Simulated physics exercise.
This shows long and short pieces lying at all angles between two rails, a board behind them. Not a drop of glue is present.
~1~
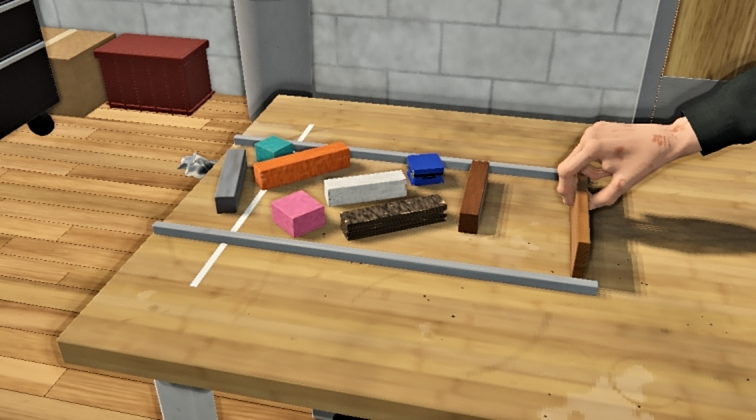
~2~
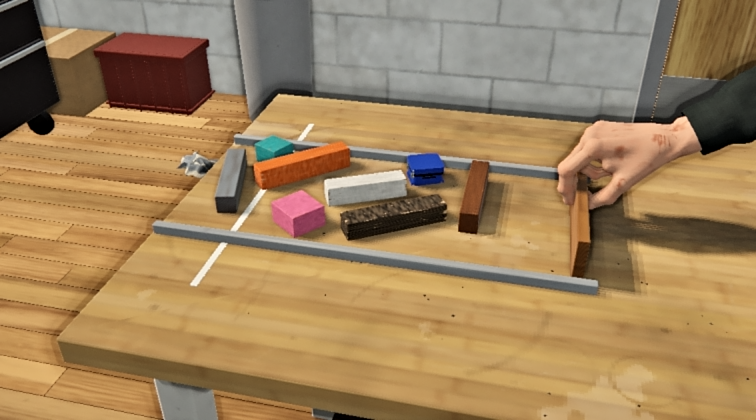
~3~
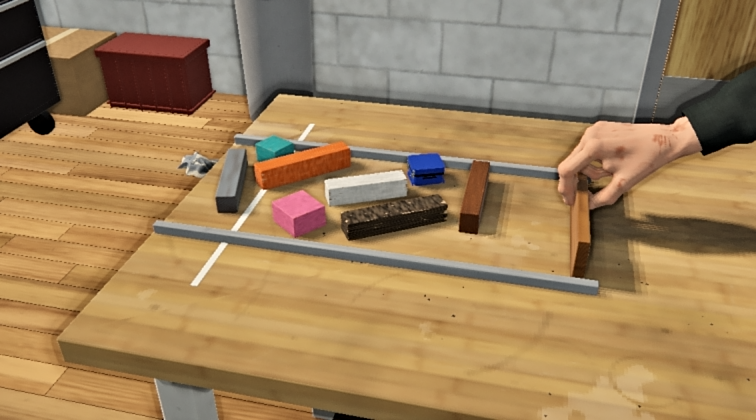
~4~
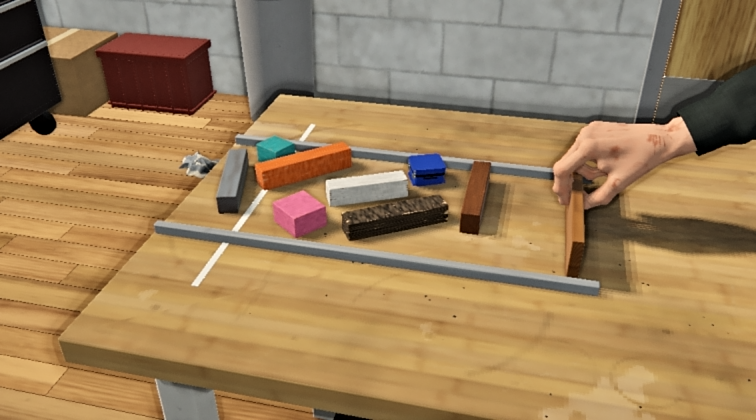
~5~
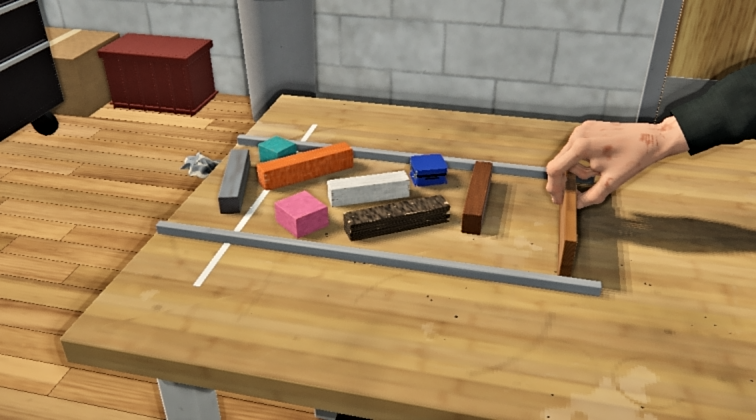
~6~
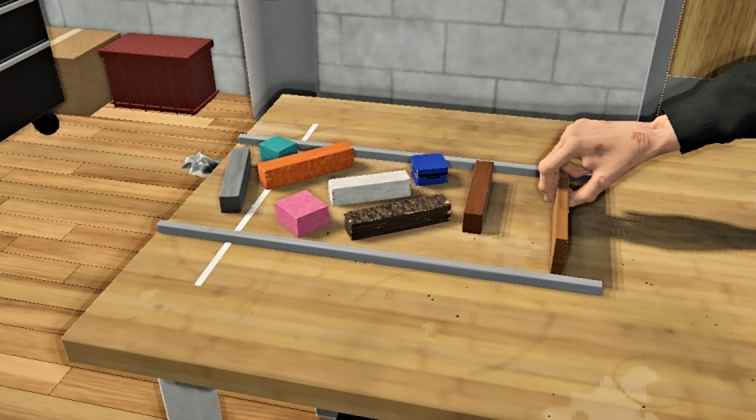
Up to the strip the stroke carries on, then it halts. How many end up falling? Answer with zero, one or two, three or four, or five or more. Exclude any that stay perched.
I would say one or two fall.
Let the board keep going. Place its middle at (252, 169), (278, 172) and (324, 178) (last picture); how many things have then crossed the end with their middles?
4, 2 and 0.
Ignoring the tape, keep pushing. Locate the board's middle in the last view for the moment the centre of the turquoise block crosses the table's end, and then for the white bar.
The middle is at (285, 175) when it's the turquoise block, and at (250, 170) when it's the white bar.
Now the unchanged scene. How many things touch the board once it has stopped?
Count recorded: 1.
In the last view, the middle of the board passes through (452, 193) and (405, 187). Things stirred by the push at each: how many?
The counts are 3 and 5.
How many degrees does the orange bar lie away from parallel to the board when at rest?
The angle is about 10 degrees.
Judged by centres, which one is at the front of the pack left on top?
It would be the orange bar.
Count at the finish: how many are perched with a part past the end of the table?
You'd get 2.
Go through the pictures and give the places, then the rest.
In the first picture, grey stick (232, 180); turquoise block (275, 152); orange bar (303, 165); board (579, 208); tape (264, 190).
In the second picture, turquoise block (275, 152); brown bar (475, 195).
In the third picture, orange bar (304, 165); pink block (299, 214).
In the fourth picture, grey stick (233, 179); board (574, 208).
In the fifth picture, turquoise block (278, 153); black bar (397, 218).
In the sixth picture, grey stick (236, 179); turquoise block (279, 152); orange bar (308, 165); board (560, 205); tape (268, 190).
Soon after, none off yet; grey stick at rest near (236, 179); turquoise block at rest near (279, 152); orange bar at rest near (308, 165).
After that, none off yet; grey stick at rest near (236, 179); turquoise block at rest near (279, 152); orange bar moving near (302, 165).
And then, none off yet; grey stick displaced a little near (217, 179); turquoise block displaced about its own width near (247, 149); orange bar displaced a little near (257, 161).
In the end, the number that fall off is one or two; gone, turquoise block and grey stick.
